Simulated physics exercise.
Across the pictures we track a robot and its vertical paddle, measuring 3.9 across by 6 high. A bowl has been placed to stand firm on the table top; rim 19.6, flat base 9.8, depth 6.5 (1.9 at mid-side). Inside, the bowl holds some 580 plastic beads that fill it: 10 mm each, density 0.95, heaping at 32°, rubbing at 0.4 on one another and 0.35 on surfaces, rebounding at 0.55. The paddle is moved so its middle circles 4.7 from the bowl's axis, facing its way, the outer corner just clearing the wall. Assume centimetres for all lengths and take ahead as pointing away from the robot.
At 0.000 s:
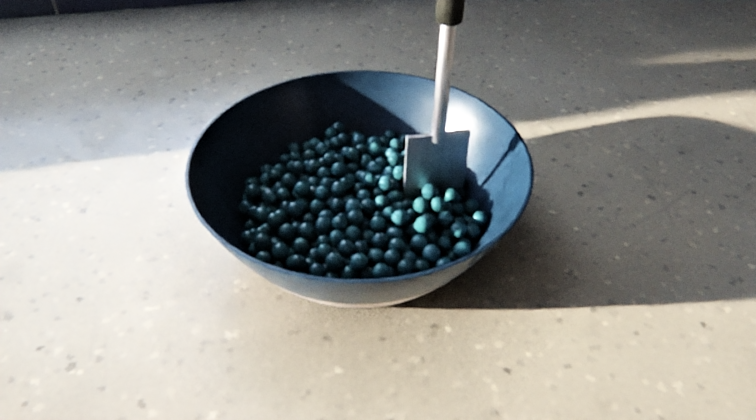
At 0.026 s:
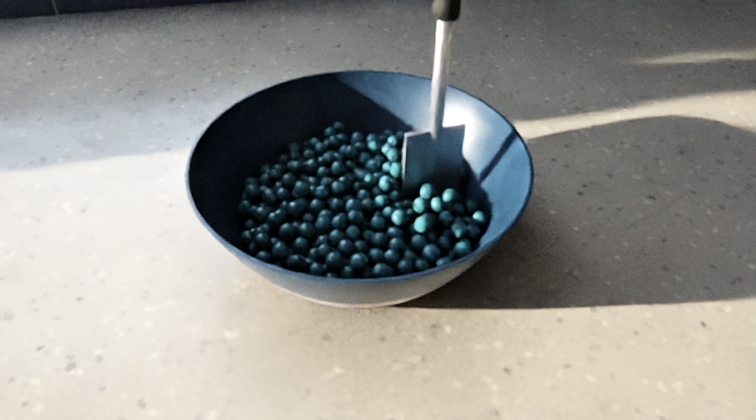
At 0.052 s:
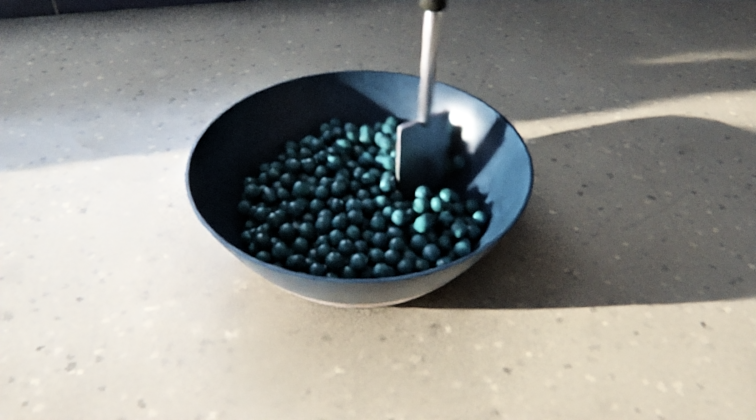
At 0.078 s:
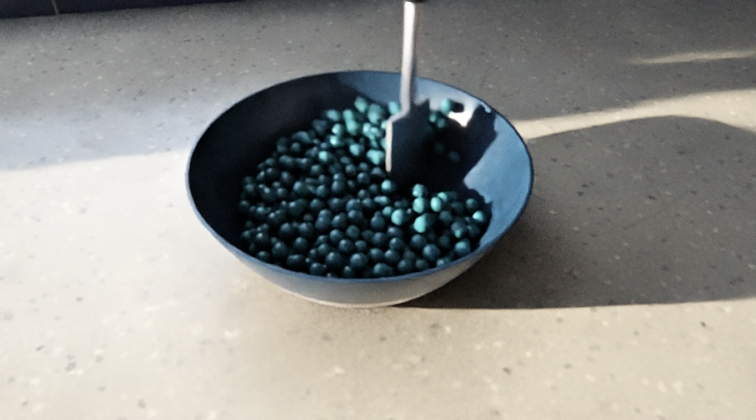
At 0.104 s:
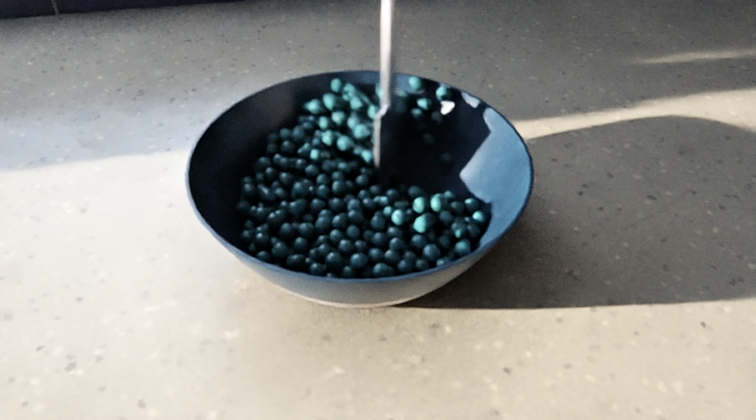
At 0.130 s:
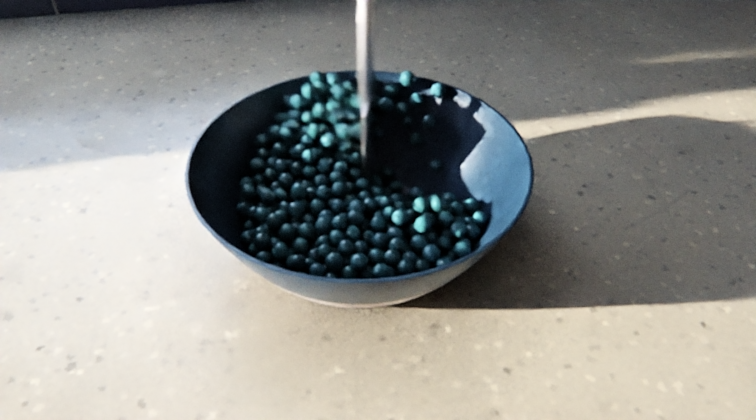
A flat metal paddle on an upright pale shaft, its dark grip at the top edge, stands in the right side of a wide dark blue bowl of dark teal beads on a speckled grey-beige counter, seen from above at an angle. Sunlight and shadow cross the counter. The paddle sweeps leftward and back, turning edge-on, pushing beads up the far wall and baring the bowl behind it, while the camera stays still.
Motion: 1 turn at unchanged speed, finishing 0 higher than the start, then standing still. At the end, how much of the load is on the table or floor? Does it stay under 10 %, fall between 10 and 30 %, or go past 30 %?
It falls between 10 and 30 %.
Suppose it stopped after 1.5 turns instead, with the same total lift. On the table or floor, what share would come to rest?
Roughly 20 per cent.
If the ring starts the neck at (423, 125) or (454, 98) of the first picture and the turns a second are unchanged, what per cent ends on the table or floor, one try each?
First try about 5 per cent, second try about 15 per cent.
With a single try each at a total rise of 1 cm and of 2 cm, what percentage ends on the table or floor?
About 10 and 10 per cent.
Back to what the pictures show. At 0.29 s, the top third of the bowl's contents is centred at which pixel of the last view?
I'd point to somewhere close to (259, 212).
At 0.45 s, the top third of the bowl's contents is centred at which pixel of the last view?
It is centred roughly at (447, 223).
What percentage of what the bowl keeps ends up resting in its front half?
Roughly 40 percent of it.
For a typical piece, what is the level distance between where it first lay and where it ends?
My guess is close to 8 centimetres.
After 0.29 s, 184° round, highest piece 9 above the table; 562 in the bowl, 4 on the table or floor, 18 in flight or on the tool.
After 0.45 s, 292° round, highest piece 9 above the table; 523 in the bowl, 42 on the table or floor, 19 in flight or on the tool.
After 0.73 s, 0° round, highest piece 6 above the table; 497 in the bowl, 87 on the table or floor.
After 1.43 s, 0° round, highest piece 6 above the table; 497 in the bowl, 87 on the table or floor.
In the end, 497 in the bowl, 87 on the table or floor. That is 15 % on the table or floor.
